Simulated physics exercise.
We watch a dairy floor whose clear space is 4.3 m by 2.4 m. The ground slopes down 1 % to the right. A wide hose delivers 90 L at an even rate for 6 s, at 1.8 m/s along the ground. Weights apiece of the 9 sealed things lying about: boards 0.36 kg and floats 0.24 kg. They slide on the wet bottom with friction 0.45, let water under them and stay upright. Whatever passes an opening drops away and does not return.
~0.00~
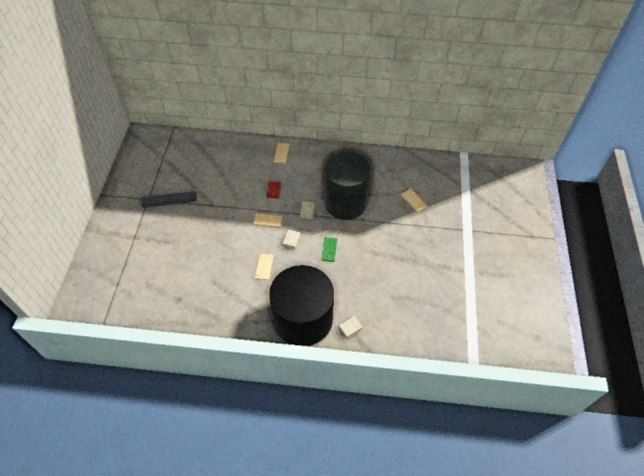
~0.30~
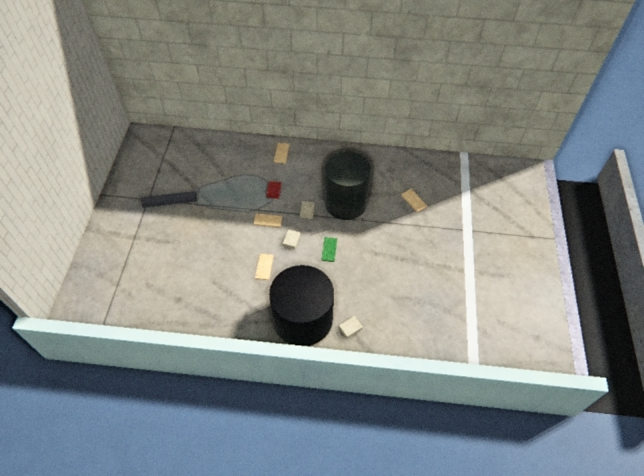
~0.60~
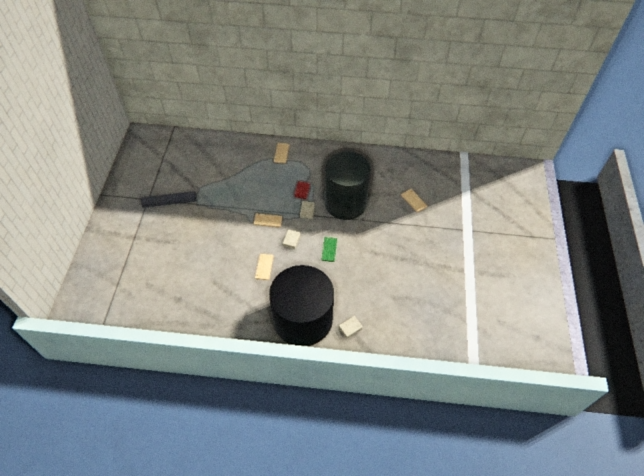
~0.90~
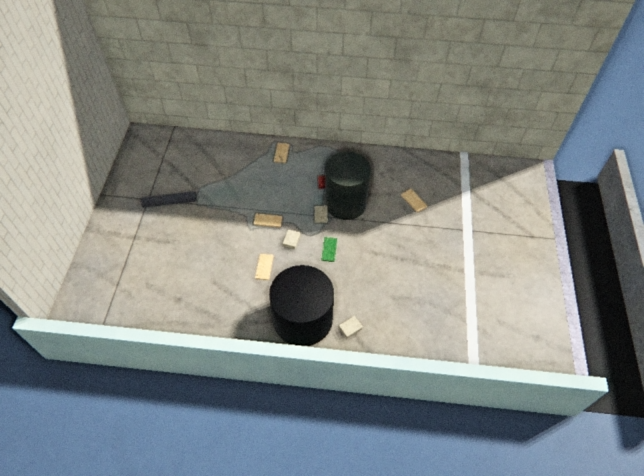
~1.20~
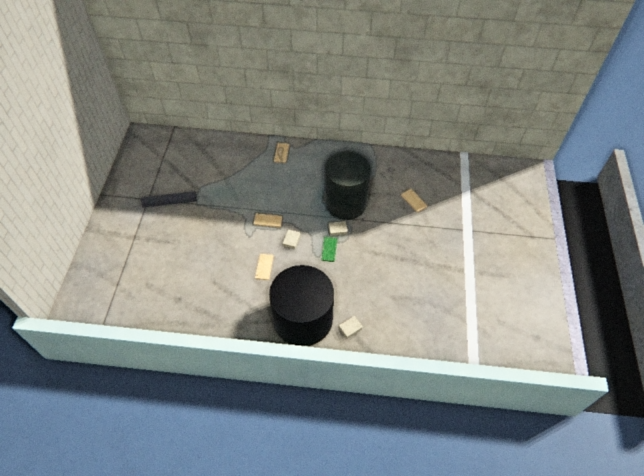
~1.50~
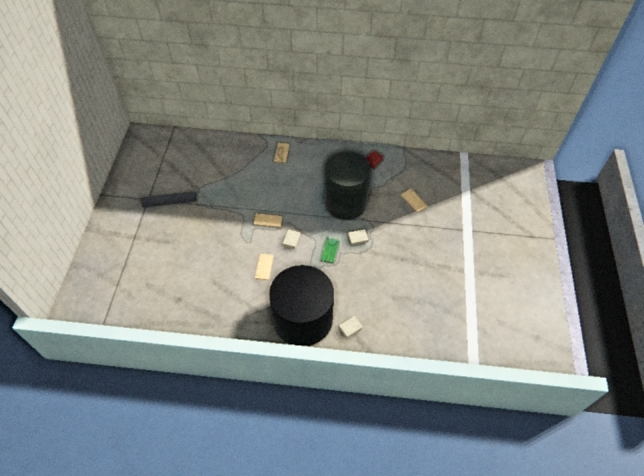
Water spreading rightward from a dark pipe across a tiled floor, pushing a red block behind and past a dark cylinder.
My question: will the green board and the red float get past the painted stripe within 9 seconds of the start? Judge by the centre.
Green board falls short, red float crosses.
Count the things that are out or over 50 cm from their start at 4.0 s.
By then 3.
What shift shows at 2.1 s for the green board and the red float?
About 0 and 150 cm.
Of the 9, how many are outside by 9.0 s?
By then 1.
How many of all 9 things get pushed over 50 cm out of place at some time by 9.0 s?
I count 3.
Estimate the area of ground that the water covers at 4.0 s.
About 4.0 m2.
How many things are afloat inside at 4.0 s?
0 of them.
After 2.1 s the green board is near (330, 250), 0.0 m from its start, aground; the red float is near (435, 152), 1.7 m from its start, afloat; 0 of 9 are over the mark; 1 afloat.
After 4.0 s the green board is near (362, 292), 0.5 m from its start, aground; the red float has gone out; 1 of 9 are over the mark; 0 afloat.
After 6.3 s the green board is near (382, 328), 0.9 m from its start, aground; the red float has gone out; 1 of 9 are over the mark; 1 afloat.
After 9.0 s the green board is near (384, 334), 0.9 m from its start, aground; the red float has gone out; 1 of 9 are over the mark; 0 afloat.
